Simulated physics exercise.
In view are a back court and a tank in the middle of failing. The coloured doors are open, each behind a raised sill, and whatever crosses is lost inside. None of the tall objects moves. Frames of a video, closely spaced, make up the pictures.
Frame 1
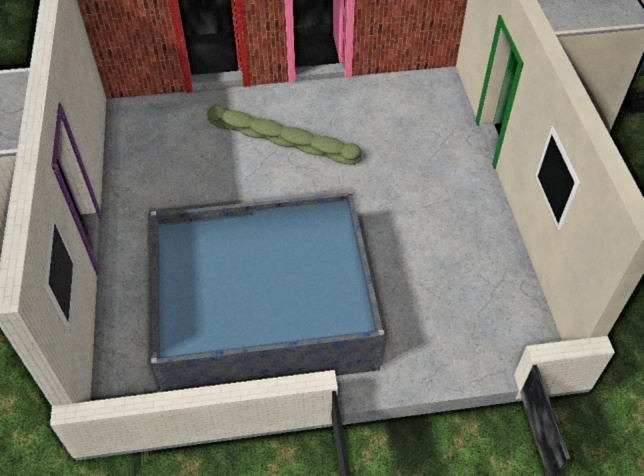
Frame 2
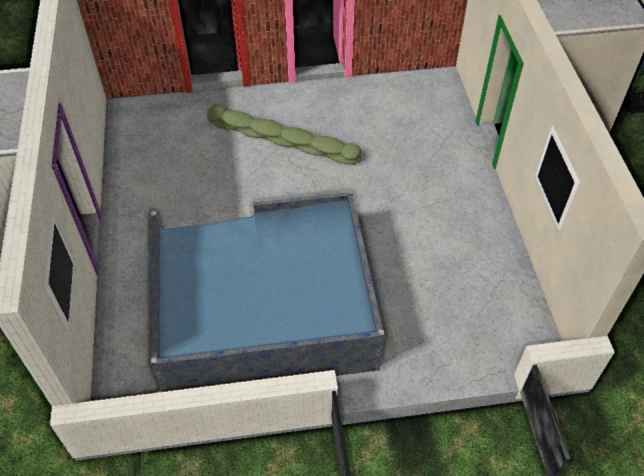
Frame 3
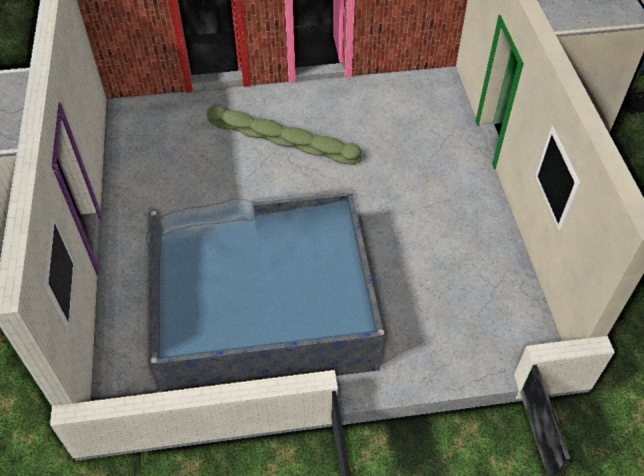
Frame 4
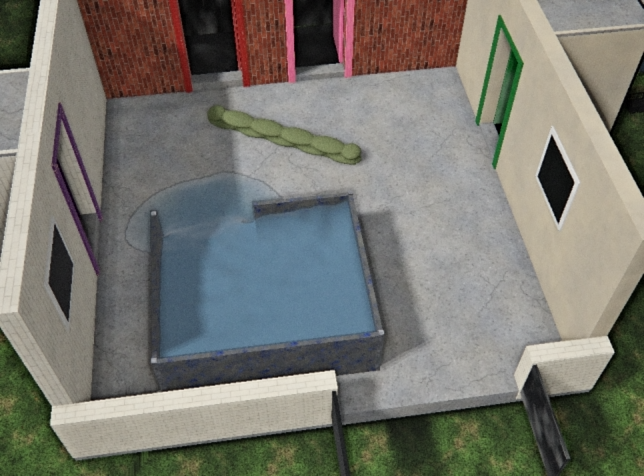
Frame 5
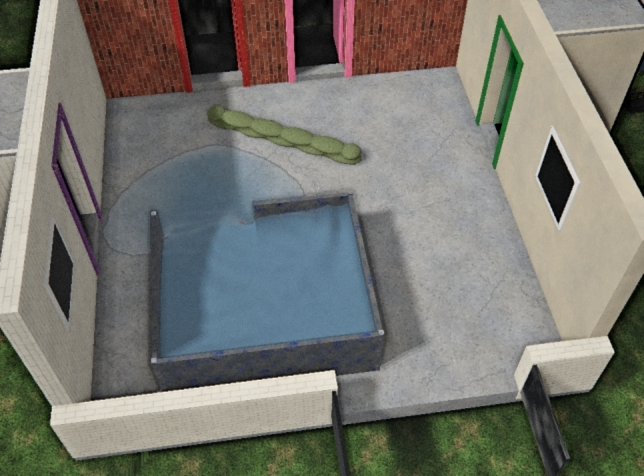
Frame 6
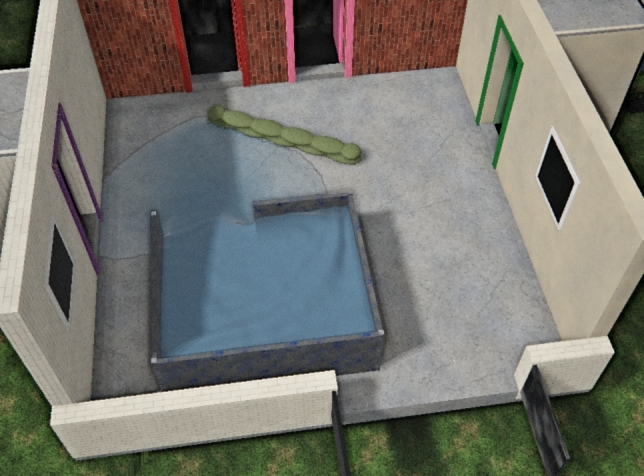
At the start, an open tank of still water sits in a walled back court with coloured doorways and a lumpy green barrier. A section of the tank's far wall disappears, and water pours through the gap, spreading across the paving in a widening sheet toward the left wall and the green barrier.
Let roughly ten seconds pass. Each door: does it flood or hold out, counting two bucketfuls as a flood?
Red door floods, green door floods, purple door holds out, pink door holds out.
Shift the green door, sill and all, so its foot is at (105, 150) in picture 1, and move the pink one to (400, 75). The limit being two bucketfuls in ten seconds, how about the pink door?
Checking it, I find the pink door escapes flooding.
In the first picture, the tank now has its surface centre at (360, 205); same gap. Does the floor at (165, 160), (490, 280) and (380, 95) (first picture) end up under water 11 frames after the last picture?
One after the other: Awash, not flooded, covered.
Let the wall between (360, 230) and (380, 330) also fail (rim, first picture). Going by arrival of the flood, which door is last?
That would be the one in purple.
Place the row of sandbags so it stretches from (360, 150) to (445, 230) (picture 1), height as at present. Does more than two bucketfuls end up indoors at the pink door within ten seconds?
The pink door overflows.
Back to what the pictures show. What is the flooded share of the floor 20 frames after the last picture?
Estimated share: Around 60 %.
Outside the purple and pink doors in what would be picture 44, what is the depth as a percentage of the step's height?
Some 70 percent and then some 40 percent.
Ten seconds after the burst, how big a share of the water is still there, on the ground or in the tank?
86 per cent.
A moment on, water covers 30 % of the floor; the red door under two buckets in, the green door not reached, the purple door wet at the sill, nothing in, the pink door not reached.
Next, water covers 40 % of the floor; the red door under two buckets in, the green door not reached, the purple door wet at the sill, nothing in, the pink door wet at the sill, nothing in.
Then, water covers 60 % of the floor; the red door far over two buckets in, the green door not reached, the purple door wet at the sill, nothing in, the pink door wet at the sill, nothing in.
Later, water covers 90 % of the floor; the red door far over two buckets in, the green door over two buckets in, the purple door wet at the sill, nothing in, the pink door wet at the sill, nothing in.
In the end, water covers 95 % of the floor; the red door far over two buckets in, the green door far over two buckets in, the purple door wet at the sill, nothing in, the pink door wet at the sill, nothing in.
